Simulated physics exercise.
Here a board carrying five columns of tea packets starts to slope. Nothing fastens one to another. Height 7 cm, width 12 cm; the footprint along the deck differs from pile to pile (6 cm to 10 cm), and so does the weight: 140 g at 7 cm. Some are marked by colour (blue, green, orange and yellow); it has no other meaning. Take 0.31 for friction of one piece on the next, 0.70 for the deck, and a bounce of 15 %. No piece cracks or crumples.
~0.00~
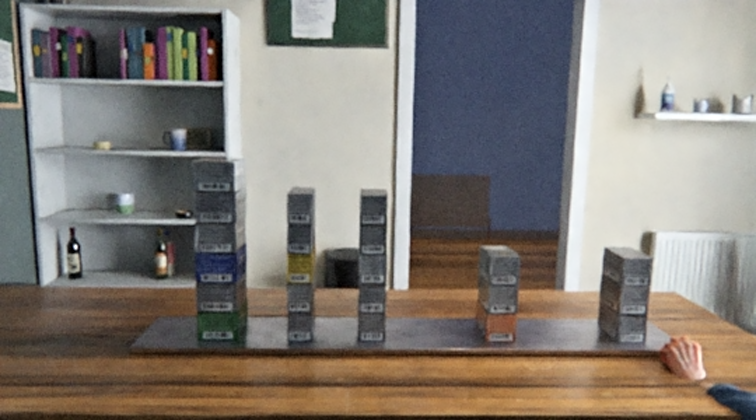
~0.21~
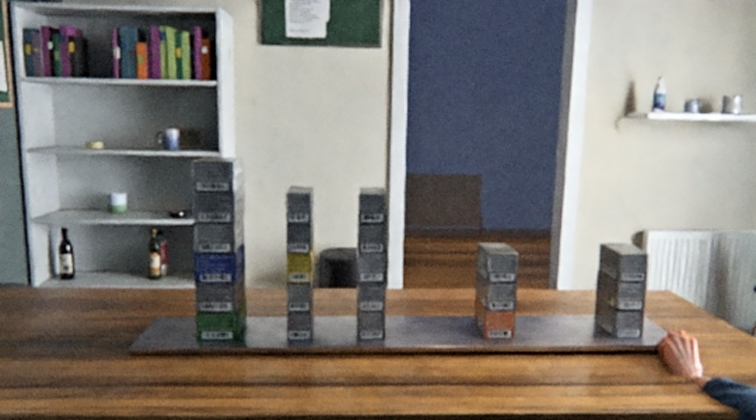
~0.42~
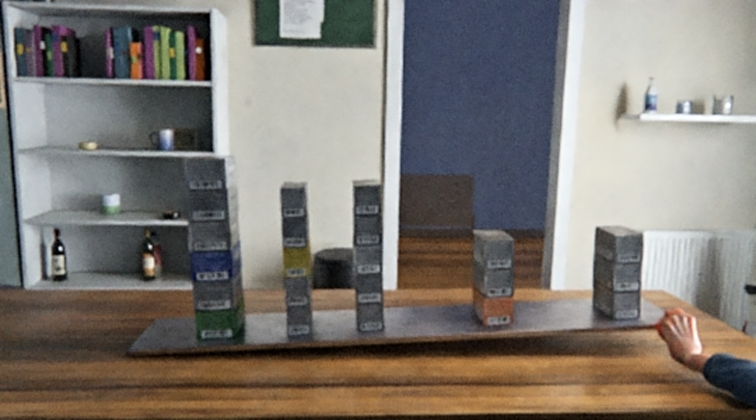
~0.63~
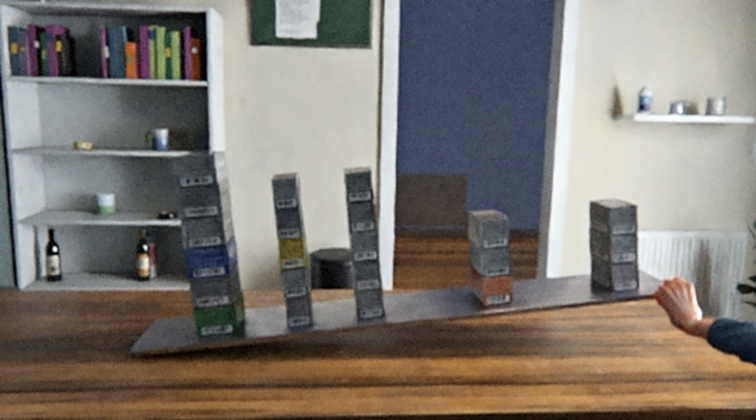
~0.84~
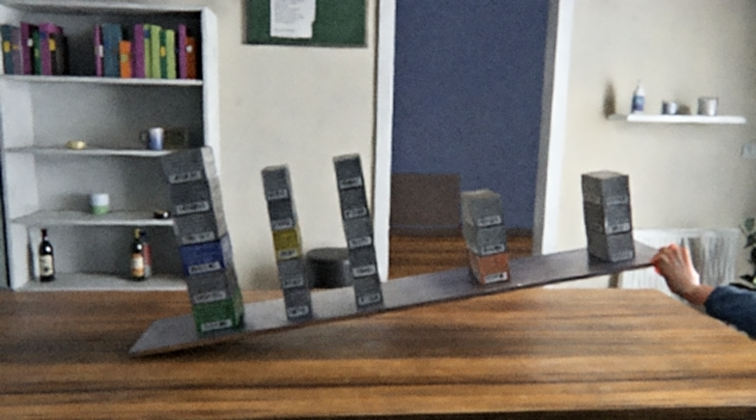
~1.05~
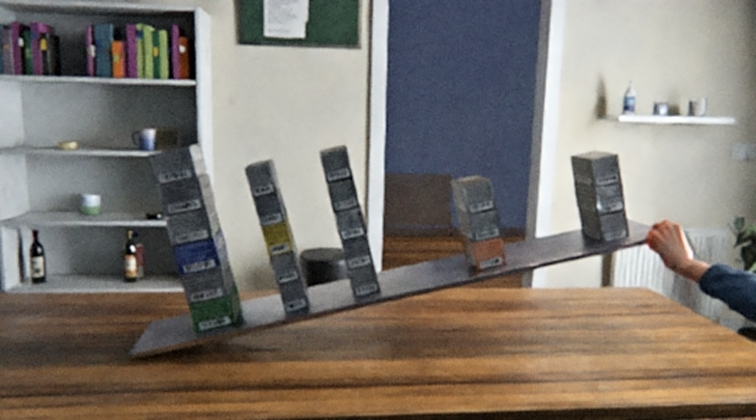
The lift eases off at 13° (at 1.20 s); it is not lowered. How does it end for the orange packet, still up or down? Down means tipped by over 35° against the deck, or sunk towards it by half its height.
That packet remains up.
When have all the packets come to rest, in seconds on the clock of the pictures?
At about 2.5 s.
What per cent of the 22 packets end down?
Near 70 per cent.
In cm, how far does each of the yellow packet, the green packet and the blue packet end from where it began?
About: Yellow 32, green 6, blue 36.
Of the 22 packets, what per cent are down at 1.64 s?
70 per cent by then.
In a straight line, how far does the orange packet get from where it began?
Roughly 19 cm away.
Around 1.38 s, slope 13°; none of the 22 packets down, 18 disturbed; orange packet unmoved; yellow packet tipped 33°.
Around 1.64 s, slope 13°; 15 of the 22 packets down; orange packet unmoved; blue packet tipped 41°, 8 cm lower.
Finally (2.5 s), slope 13°; 15 of the 22 packets down; orange packet unmoved; blue packet on its side; yellow packet tipped 35°, 8 cm lower. Seen by the last camera, middles, orange packet near (482, 244), blue packet near (82, 324).
